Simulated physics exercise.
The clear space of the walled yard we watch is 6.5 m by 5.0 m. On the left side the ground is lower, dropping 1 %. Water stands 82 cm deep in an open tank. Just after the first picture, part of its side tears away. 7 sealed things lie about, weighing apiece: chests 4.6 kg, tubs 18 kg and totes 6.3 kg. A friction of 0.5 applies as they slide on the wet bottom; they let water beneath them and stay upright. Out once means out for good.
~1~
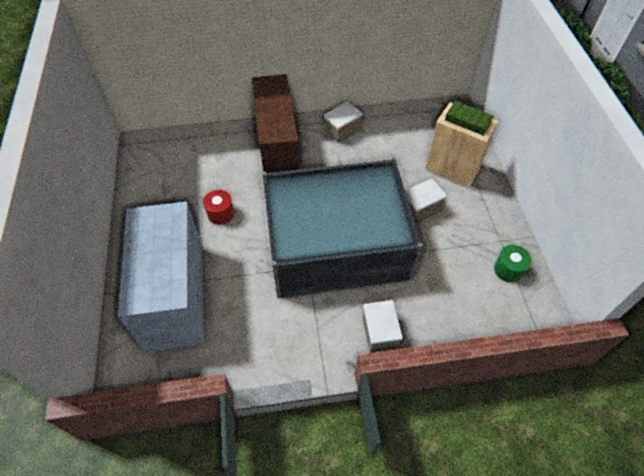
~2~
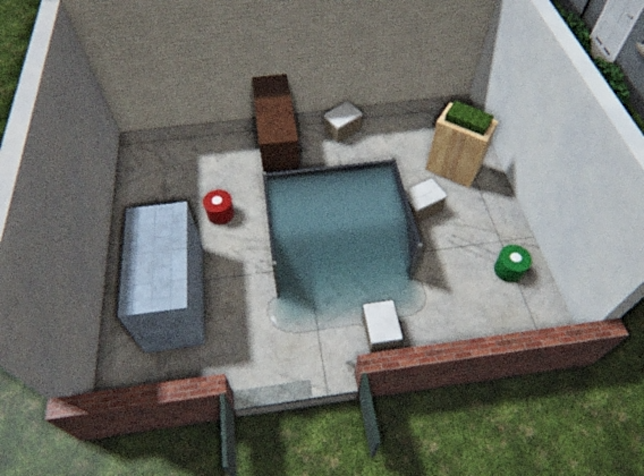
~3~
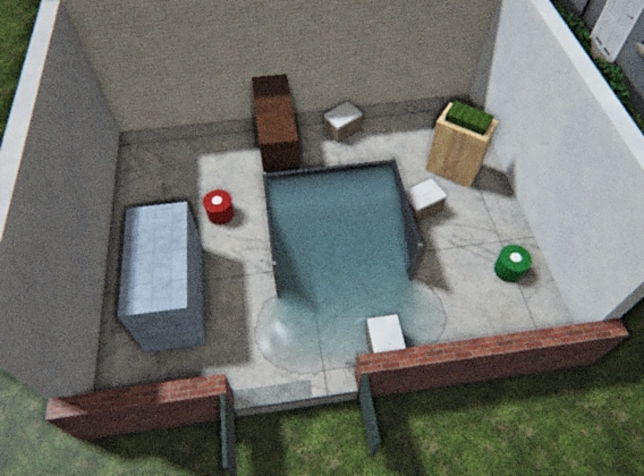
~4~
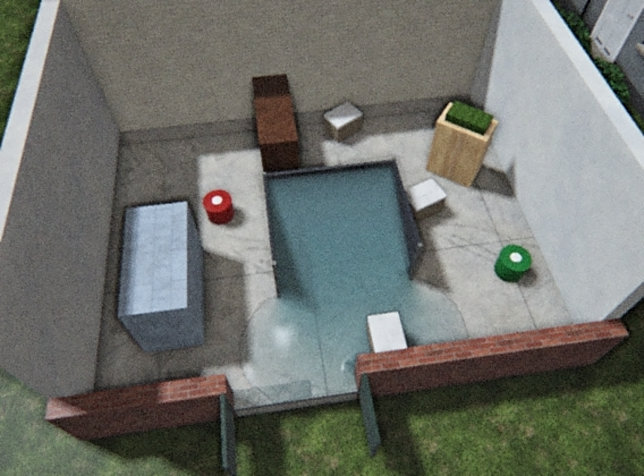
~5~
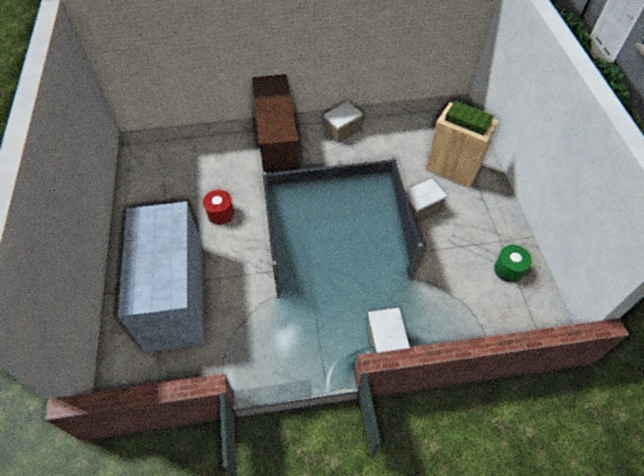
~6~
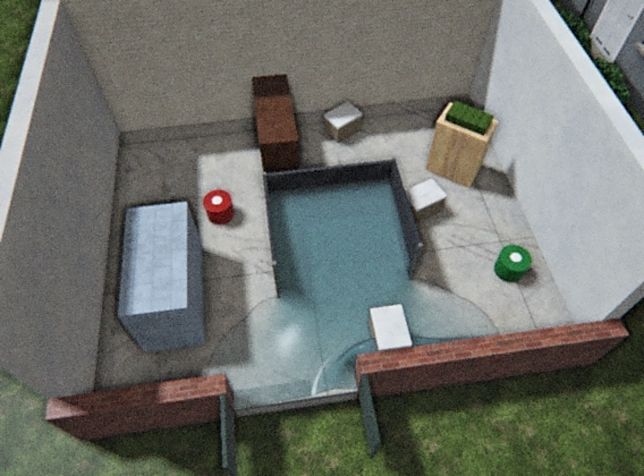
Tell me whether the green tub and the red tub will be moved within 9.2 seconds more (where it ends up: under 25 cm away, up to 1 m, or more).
Prediction: The green tub is displaced a great deal, the red tub does not really move.
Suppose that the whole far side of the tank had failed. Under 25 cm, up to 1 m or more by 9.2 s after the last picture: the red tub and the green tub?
In that situation the red tub creeps a little, while the green tub drifts a long way.
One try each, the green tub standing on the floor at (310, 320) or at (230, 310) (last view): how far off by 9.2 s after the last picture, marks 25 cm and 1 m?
Well, it gets swept off on the first try and scarcely moves on the second.
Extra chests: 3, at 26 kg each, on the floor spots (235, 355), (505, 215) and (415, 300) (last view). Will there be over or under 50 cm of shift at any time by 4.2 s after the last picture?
Spot by spot, in turn: Falls short, exceeds it, exceeds it.
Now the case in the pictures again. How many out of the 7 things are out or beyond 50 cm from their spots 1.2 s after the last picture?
It comes to 1.
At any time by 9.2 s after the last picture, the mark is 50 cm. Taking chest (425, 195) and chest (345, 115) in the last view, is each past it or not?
The first never reached the threshold, and the second topped the threshold.
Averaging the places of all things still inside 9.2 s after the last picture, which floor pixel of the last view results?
I'd say about (374, 175) in the last view.
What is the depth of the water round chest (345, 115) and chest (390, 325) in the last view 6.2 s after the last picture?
About 8 and 4 cm.
Then, 1.2 s after the last picture the green tub is near (518, 249), 0.2 m from its start, aground; the red tub is near (217, 201), 0.0 m from its start, aground; 0 of 7 are out; 1 afloat.
Then, 3.8 s after the last picture the green tub is near (408, 164), 2.3 m from its start, aground; the red tub is near (217, 201), 0.0 m from its start, aground; 0 of 7 are out; 2 afloat.
Then, 6.2 s after the last picture the green tub is near (401, 161), 2.4 m from its start, aground; the red tub is near (217, 201), 0.0 m from its start, aground; 0 of 7 are out; 3 afloat.
Then, 9.2 s after the last picture the green tub is near (401, 161), 2.4 m from its start, aground; the red tub is near (217, 201), 0.0 m from its start, aground; 0 of 7 are out; 3 afloat.
